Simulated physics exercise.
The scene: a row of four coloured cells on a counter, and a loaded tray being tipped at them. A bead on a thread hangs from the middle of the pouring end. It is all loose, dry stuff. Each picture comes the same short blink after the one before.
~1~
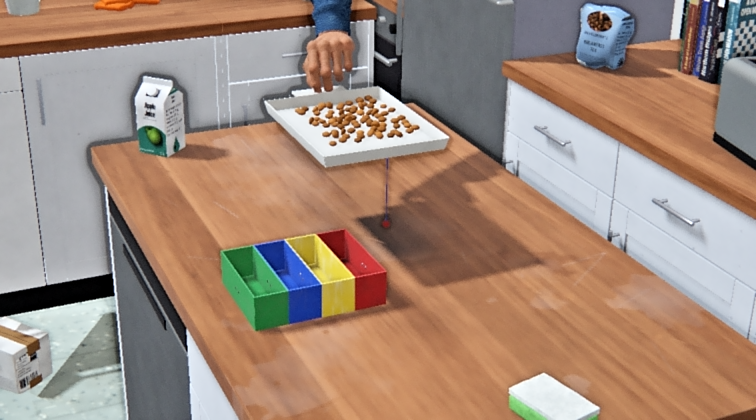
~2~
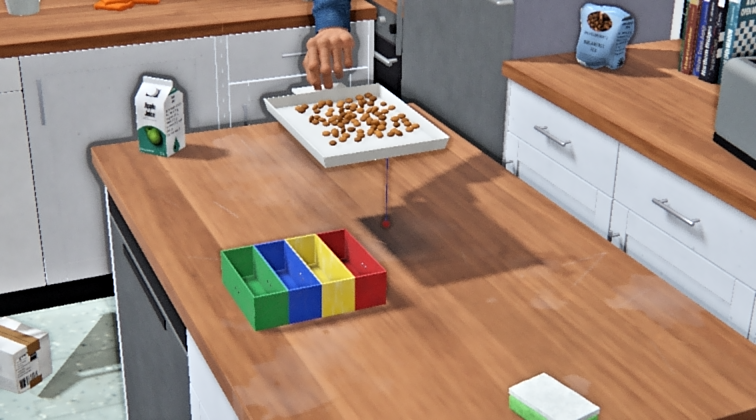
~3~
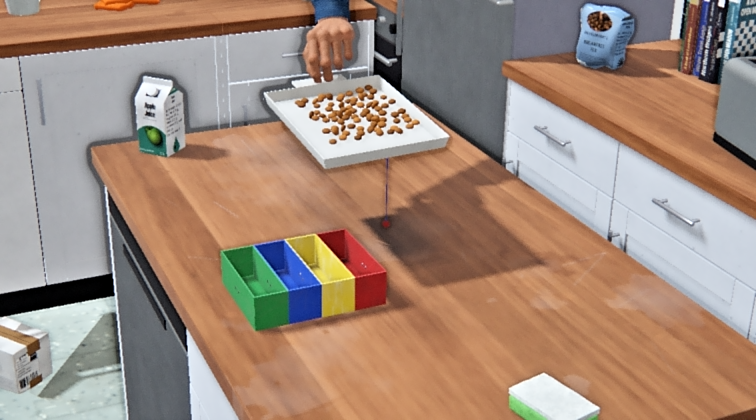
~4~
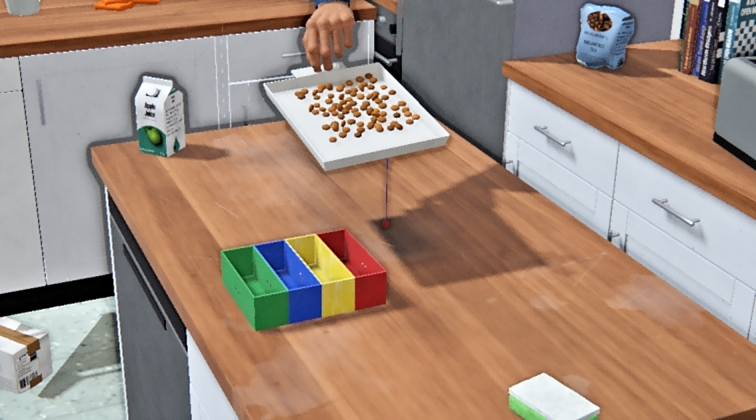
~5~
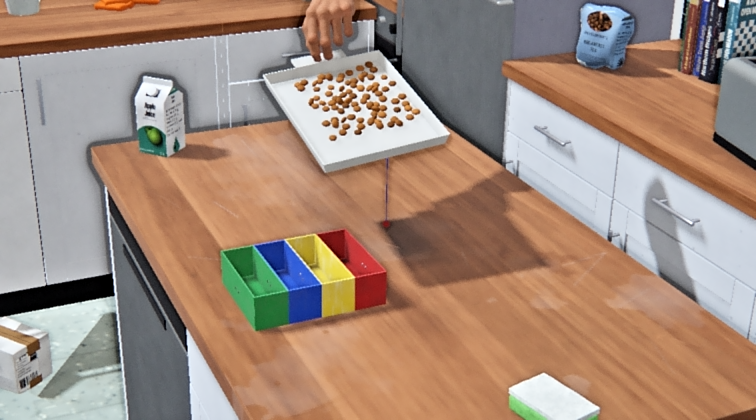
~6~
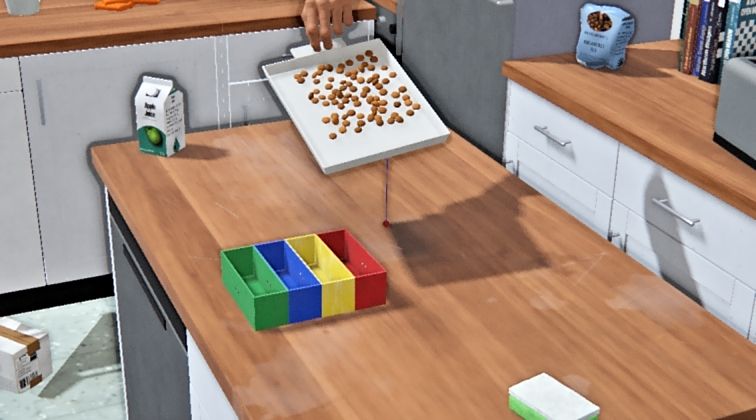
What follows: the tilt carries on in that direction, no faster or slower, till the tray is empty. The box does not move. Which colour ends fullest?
It favours the red compartment.
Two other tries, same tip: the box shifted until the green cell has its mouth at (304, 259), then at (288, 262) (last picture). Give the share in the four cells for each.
In turn 100 and 100 in a hundred.
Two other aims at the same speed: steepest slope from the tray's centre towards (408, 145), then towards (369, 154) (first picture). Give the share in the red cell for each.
Roughly 0 per cent, and 30 per cent.
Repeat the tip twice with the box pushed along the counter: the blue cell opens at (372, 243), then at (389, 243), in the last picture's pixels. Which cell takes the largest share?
At the first place that green cell, at the second that green cell.
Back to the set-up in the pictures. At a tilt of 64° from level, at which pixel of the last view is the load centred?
Around (349, 156).
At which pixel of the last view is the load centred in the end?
At about (345, 277).
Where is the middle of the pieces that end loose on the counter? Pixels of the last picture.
Close to (402, 276).
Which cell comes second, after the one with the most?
The runner-up: The yellow cell.
Soon after the last picture, tray tipped steeply; nearly all on the tray; a small part falling or outside the box.
A little later, tray tipped past a quarter turn; about a quarter on the tray; about a third in the red cell; about a quarter in the yellow cell; about a quarter falling or outside the box.
Later still, tray tipped past a quarter turn; about half in the red cell; about a third in the yellow cell; about a quarter falling or outside the box.
At rest, tray tipped past a quarter turn; about half in the red cell; about a third in the yellow cell; none in the green cell; none in the blue cell; about a quarter outside the box.
